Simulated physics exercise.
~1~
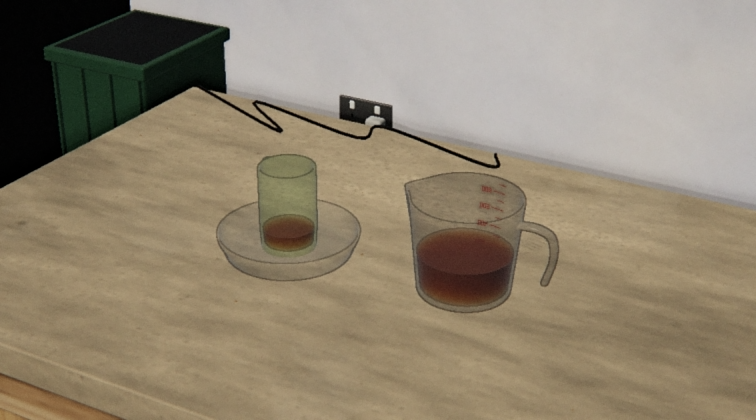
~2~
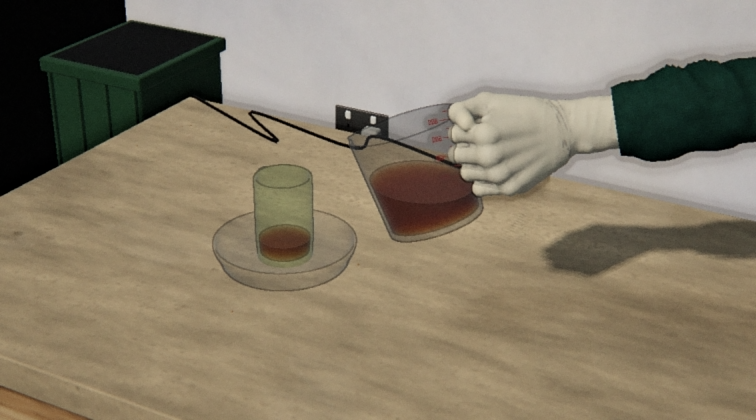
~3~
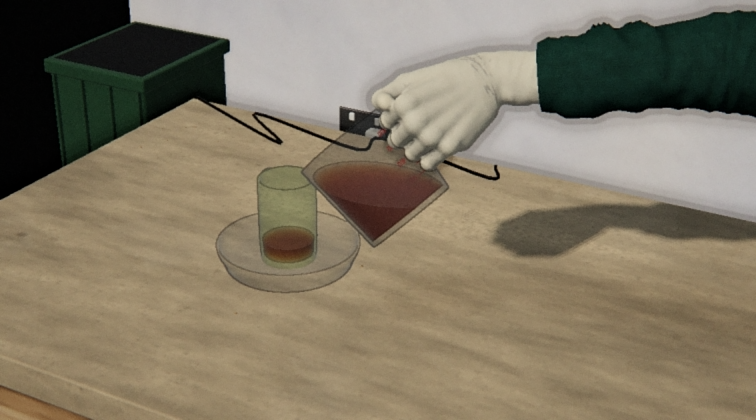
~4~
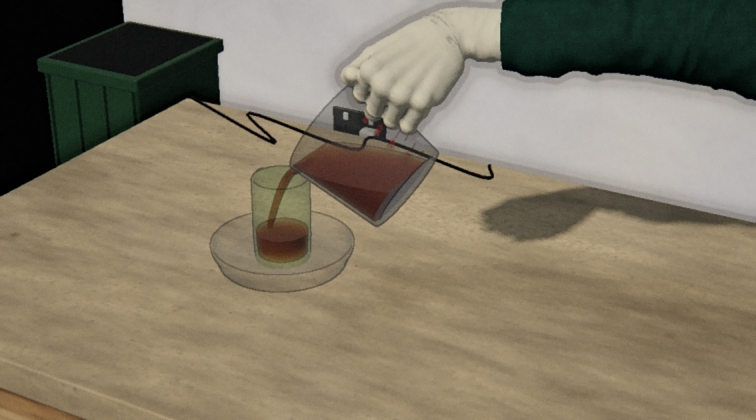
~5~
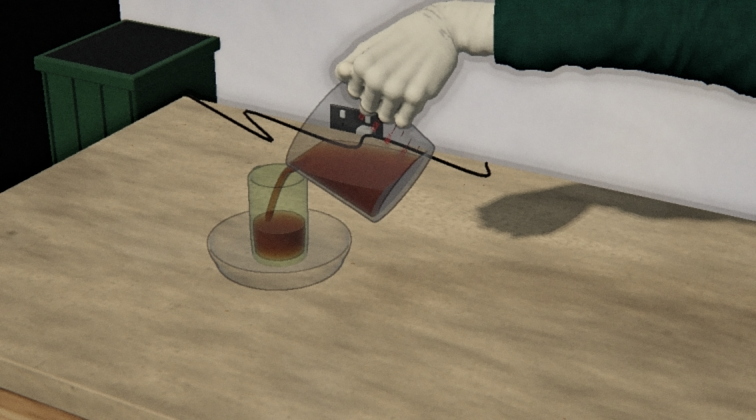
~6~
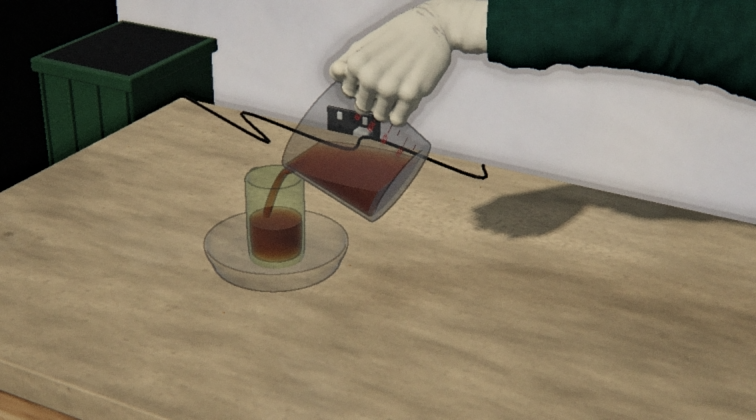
A pale hand in a dark green sleeve lifts a clear measuring jug of reddish-brown liquid from the right of a wooden table, carries it left, and tilts it, pouring a thin stream into a greenish cup. The cup stands in a clear saucer, its level rising. Seen from slightly above, a green bin, black cable and wall socket sit behind, while the view shifts slightly.
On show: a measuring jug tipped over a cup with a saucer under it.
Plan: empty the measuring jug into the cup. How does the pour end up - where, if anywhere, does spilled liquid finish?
It finishes in the saucer.
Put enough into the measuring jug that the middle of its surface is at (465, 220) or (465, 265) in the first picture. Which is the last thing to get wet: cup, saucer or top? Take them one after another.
One after the other: Over both, stays in the cup.
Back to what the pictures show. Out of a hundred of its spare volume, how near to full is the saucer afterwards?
About 30 per cent.
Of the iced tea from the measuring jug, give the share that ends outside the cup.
30 %, more or less.
Next, the cup is nearly full; the saucer is dry.
After that, the cup is full to the brim; the saucer is wet, with room to spare.
Finally, the cup is full to the brim; the saucer is wet, with room to spare.
